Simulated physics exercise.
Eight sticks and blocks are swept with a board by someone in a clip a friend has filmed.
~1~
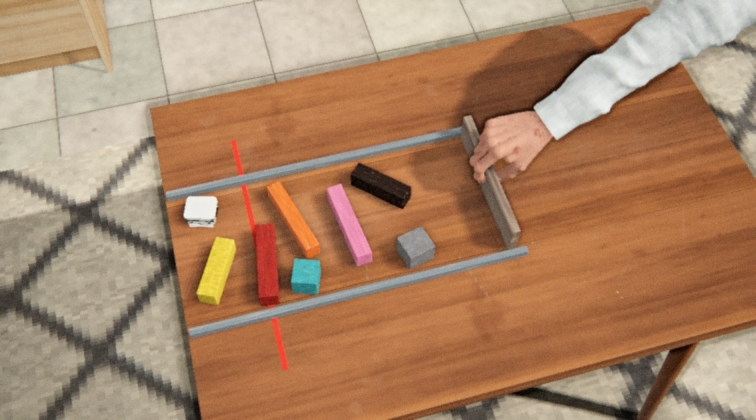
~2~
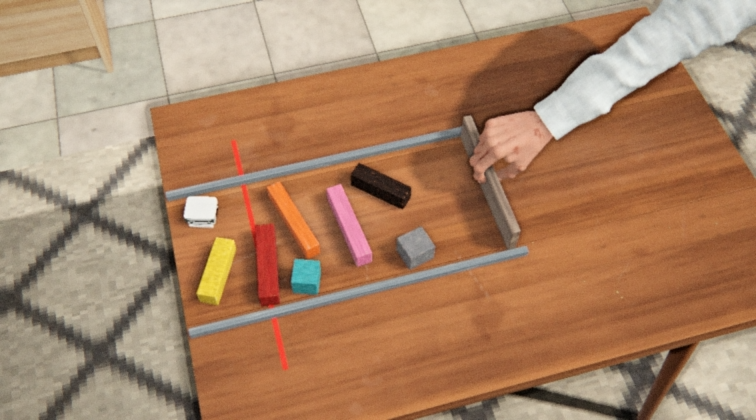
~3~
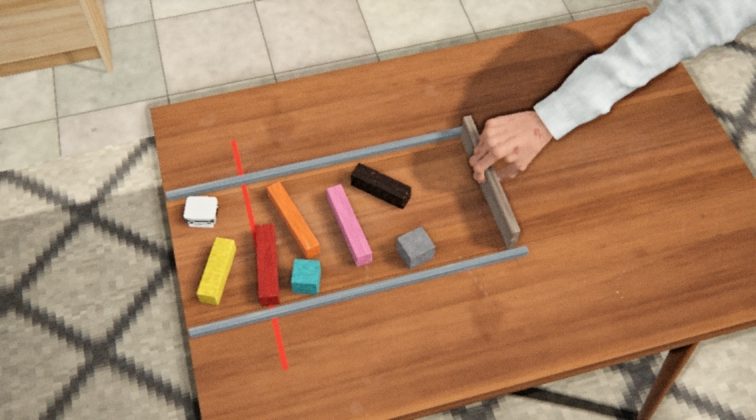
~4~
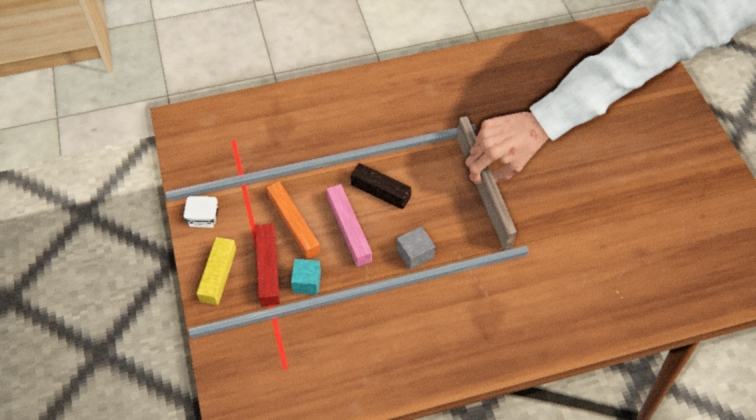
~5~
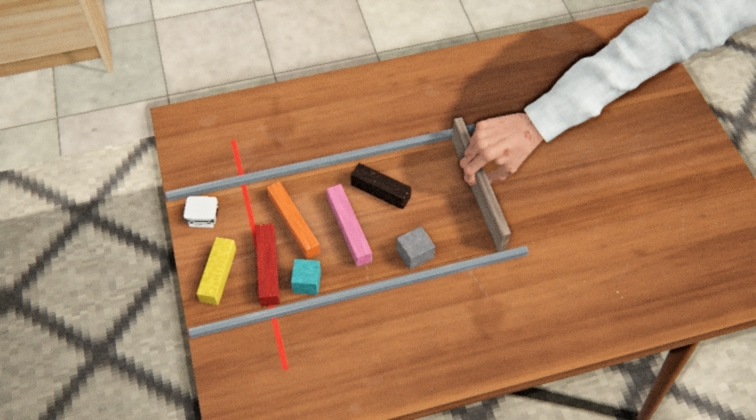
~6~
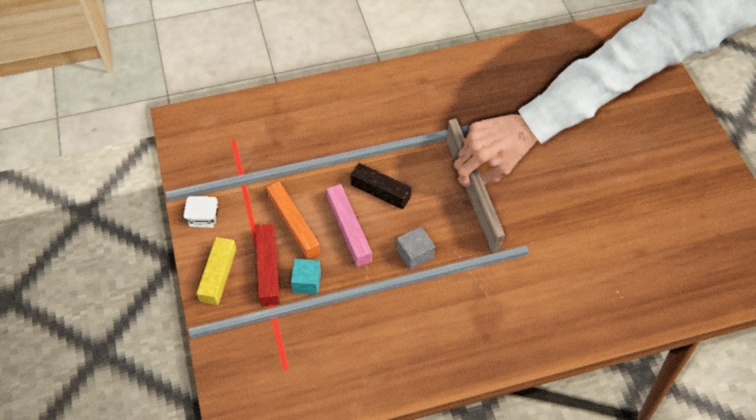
In this clip, a hand holds a board upright at the right end of two grey rails on a wooden table and slides it slightly left, while the eight coloured sticks and blocks between the rails stay still.
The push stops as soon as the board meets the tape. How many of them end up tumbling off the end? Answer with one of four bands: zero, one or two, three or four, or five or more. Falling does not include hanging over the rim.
One or two.
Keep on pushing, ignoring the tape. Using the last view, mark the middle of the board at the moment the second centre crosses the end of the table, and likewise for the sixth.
The middle is near (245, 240) first and near (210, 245) after.
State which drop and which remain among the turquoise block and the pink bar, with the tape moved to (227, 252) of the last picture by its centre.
Outcome: Turquoise block is still present, pink bar is still present.
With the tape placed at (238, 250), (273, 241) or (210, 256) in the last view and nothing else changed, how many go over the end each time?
The three tries give 3, 0 and 5.
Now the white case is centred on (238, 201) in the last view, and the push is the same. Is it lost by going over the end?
If so, it stays where it is.
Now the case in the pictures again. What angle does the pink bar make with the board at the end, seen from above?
Close to 10°.
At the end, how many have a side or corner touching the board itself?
2 of them.
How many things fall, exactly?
Taken together, the number is 1.
Soon after, none off yet; white case at rest near (202, 212); yellow bar at rest near (217, 271); red bar at rest near (267, 264).
In the end, the number that fall off is one or two; gone, yellow bar.
